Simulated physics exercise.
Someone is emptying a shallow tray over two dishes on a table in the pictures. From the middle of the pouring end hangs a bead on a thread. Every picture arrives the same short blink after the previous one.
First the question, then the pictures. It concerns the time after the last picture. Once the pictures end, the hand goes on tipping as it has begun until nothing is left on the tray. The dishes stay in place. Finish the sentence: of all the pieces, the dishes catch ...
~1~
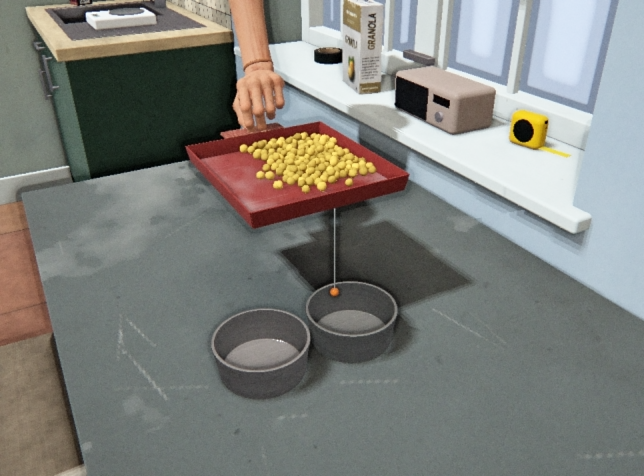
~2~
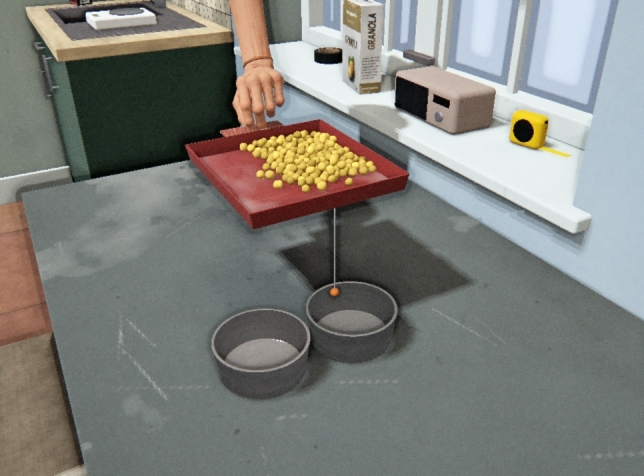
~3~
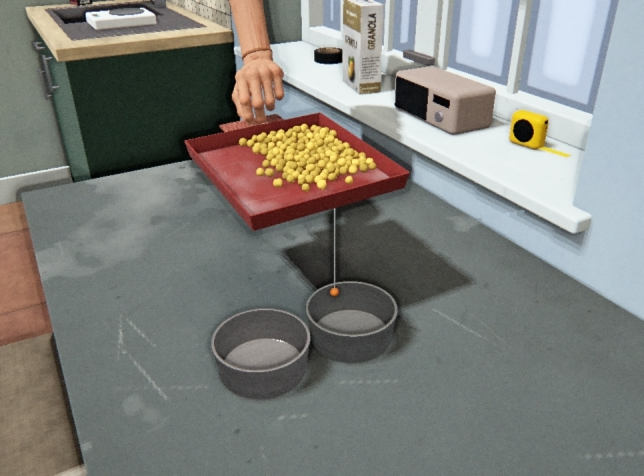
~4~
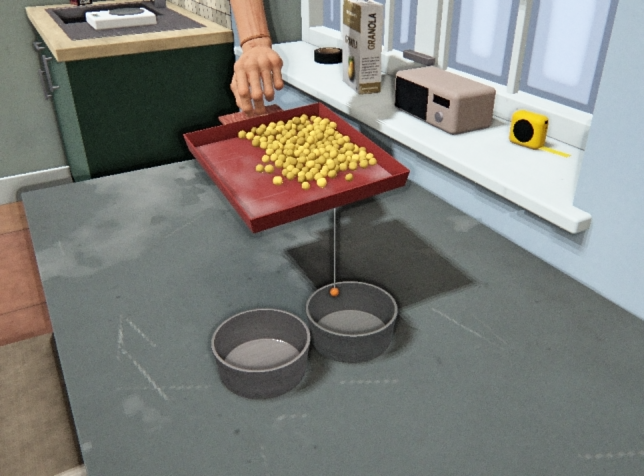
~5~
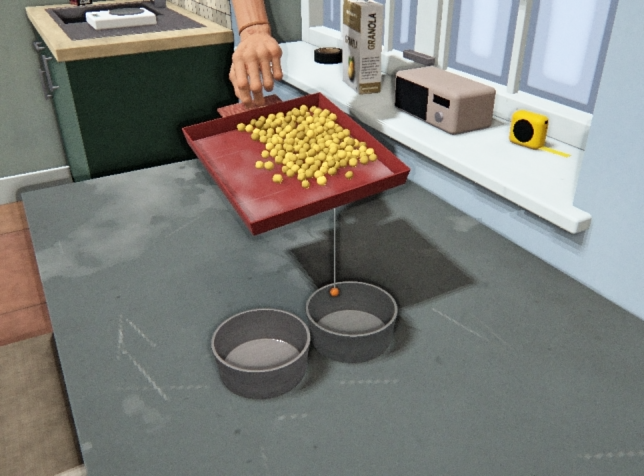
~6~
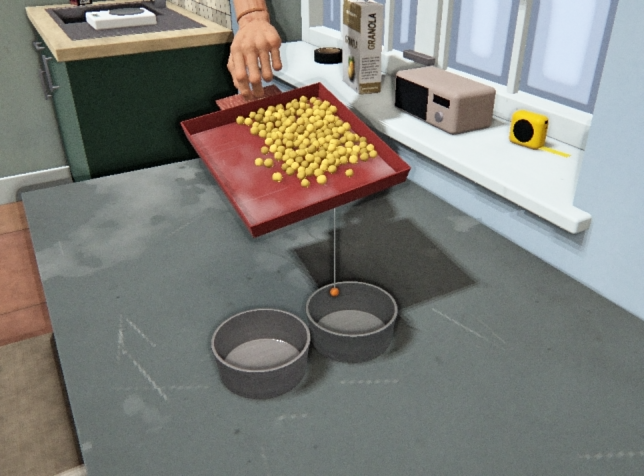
... most of them.
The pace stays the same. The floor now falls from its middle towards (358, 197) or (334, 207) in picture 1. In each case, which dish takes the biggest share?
Record: Try 1, the dish at the right; try 2, the dish at the right.
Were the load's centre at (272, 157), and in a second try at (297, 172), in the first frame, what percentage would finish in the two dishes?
The first start yields 90 per cent, the second 80 per cent.
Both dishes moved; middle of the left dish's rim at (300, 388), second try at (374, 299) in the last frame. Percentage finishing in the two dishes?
In the first position around 10 percent, in the second around 0 percent.
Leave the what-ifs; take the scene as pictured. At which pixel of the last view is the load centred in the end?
Around (276, 363).
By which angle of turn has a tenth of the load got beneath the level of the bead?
Roughly 105 degrees of tilt.
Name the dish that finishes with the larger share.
Result: More in the left side.
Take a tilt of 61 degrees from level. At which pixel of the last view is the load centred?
The middle of the pieces sits at roughly (294, 178).
Soon, tray tipped steeply; nearly all on the tray; a stray few in the left dish; a stray few outside both; a stray few in the air.
A while on, tray tipped past a quarter turn; most on the tray; a small part in the left dish; a stray few outside both; a small part in the air.
Towards the end, tray tipped past a quarter turn; about two thirds in the left dish; a small part in the right dish; about a quarter outside both; a stray few in the air.
Finally, tray tipped past a quarter turn; about two thirds in the left dish; a small part in the right dish; about a quarter outside both; a stray few in the air.
